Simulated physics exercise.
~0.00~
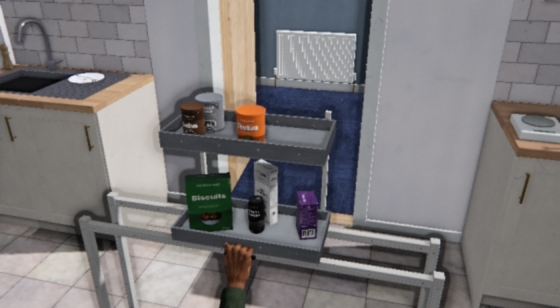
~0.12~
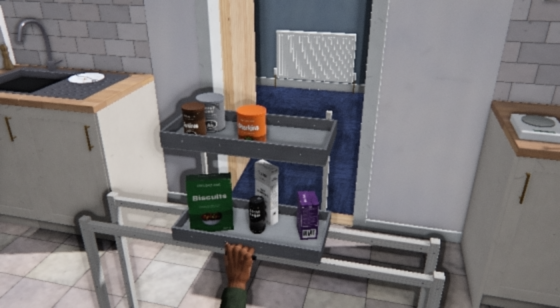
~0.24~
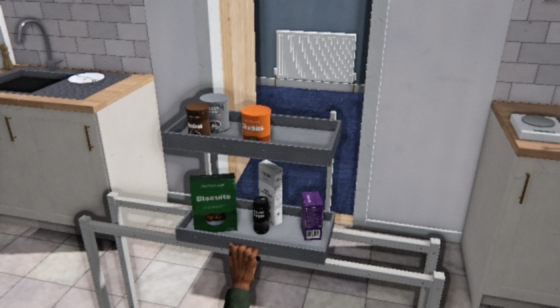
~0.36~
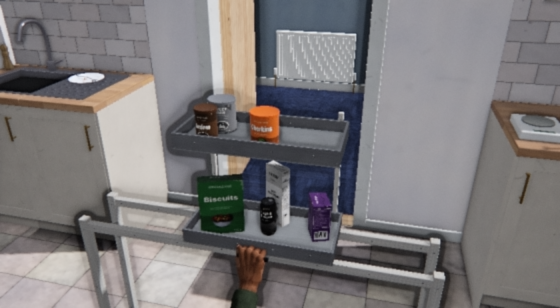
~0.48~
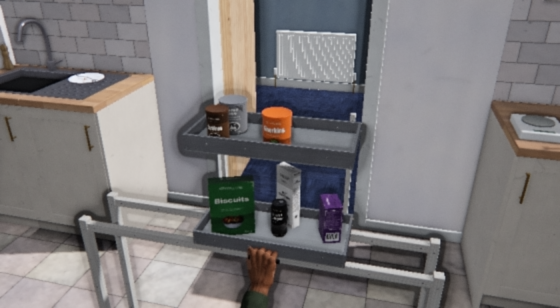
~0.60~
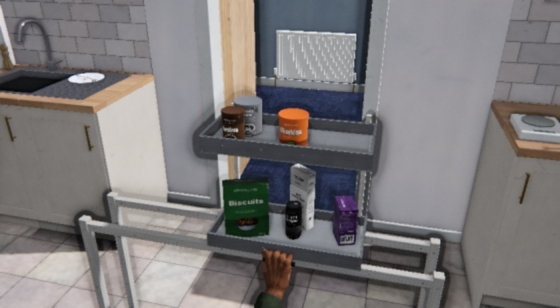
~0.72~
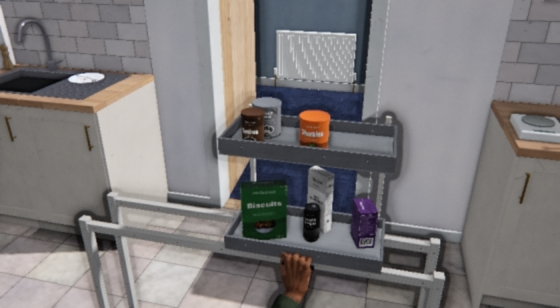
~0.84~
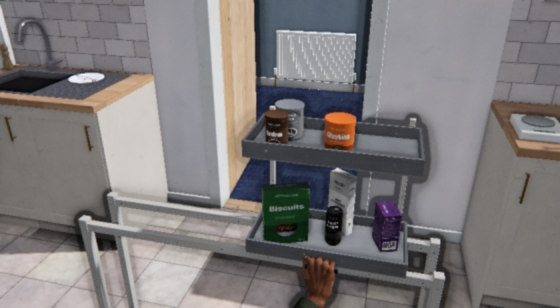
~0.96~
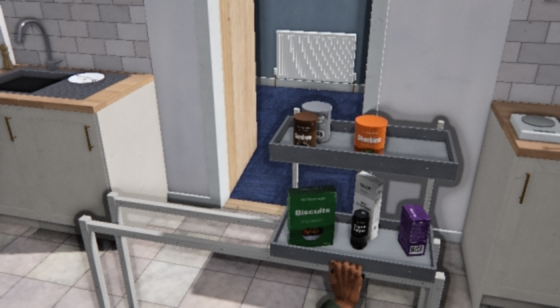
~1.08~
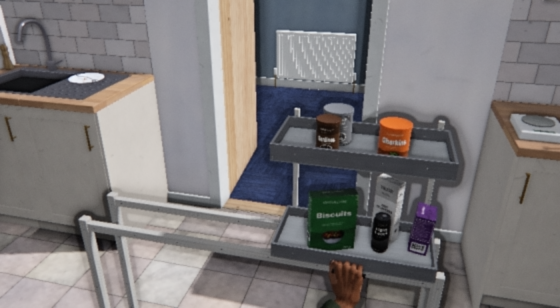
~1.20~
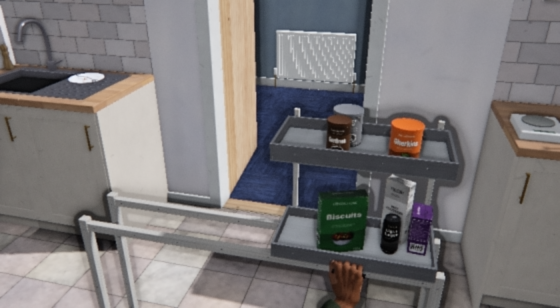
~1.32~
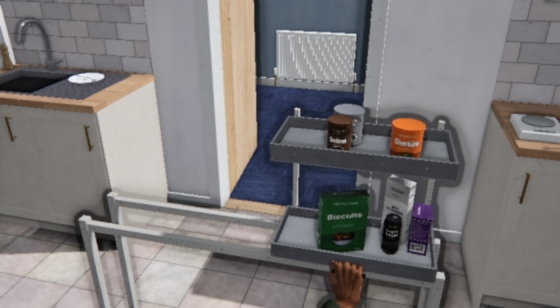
A two-level grey tray holding tins, packets and a black can slid right, slowly then faster, with a hand at its front edge, and stopped abruptly. Most items slid a little farther right on it, and everything ended upright.
